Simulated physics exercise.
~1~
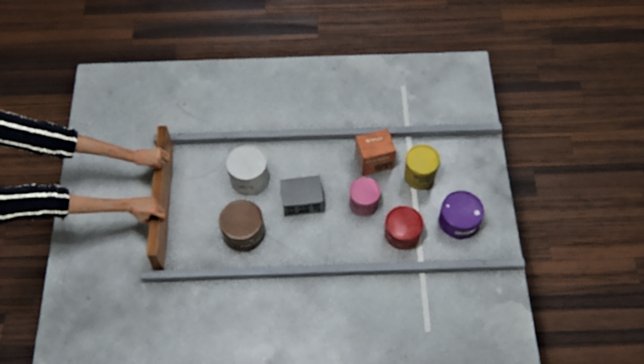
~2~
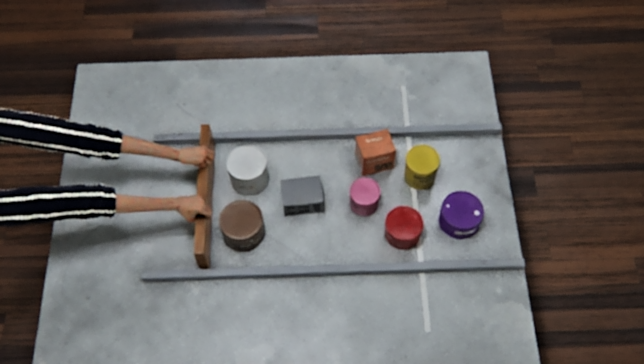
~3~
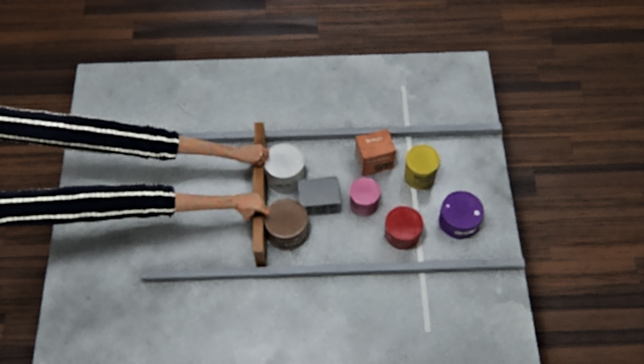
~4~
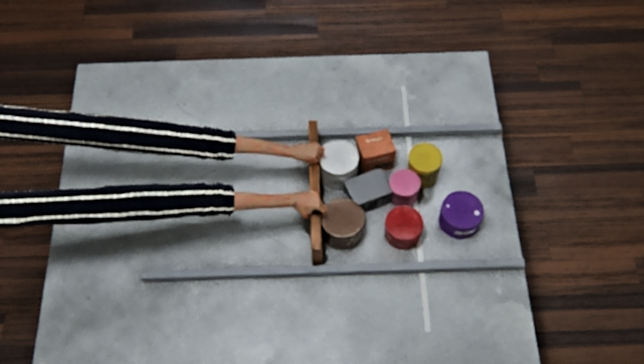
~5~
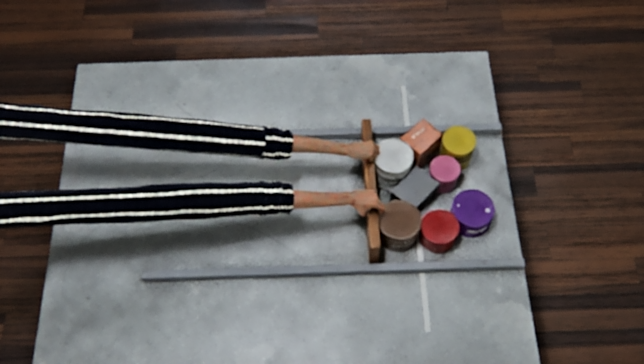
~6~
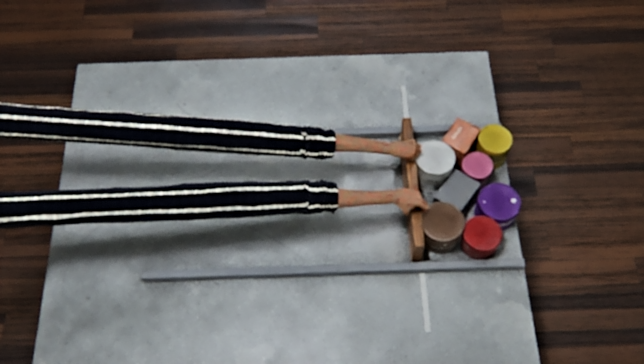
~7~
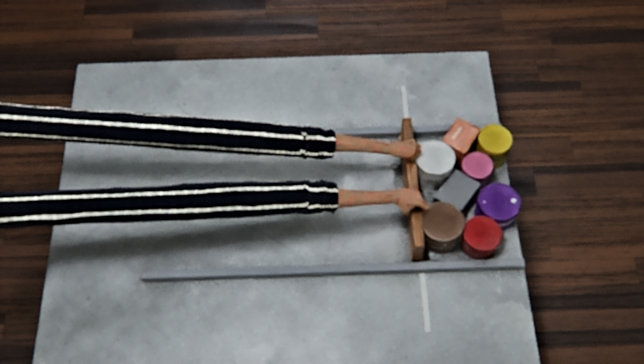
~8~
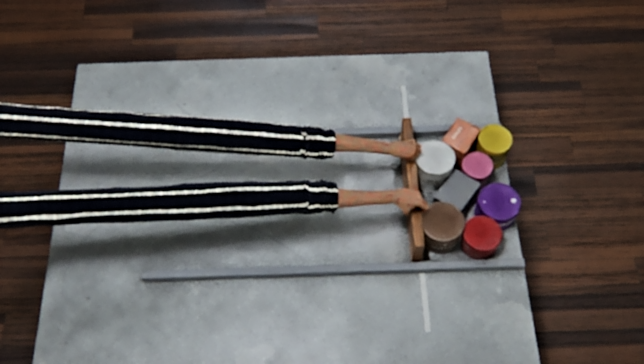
On a low grey platform over a dark wooden floor, two hands in striped sleeves hold an upright plank between two battens, with eight parcels and tubs standing to its right. The hands push the plank right until it meets the white canister and brown pail, which slide into the grey crate. The crate turns askew as the pink pail and orange box are gathered in, then the yellow, red and purple tubs move too. The plank stops by the pale tape strip, leaving everything bunched near the right edge, with nothing fallen off.
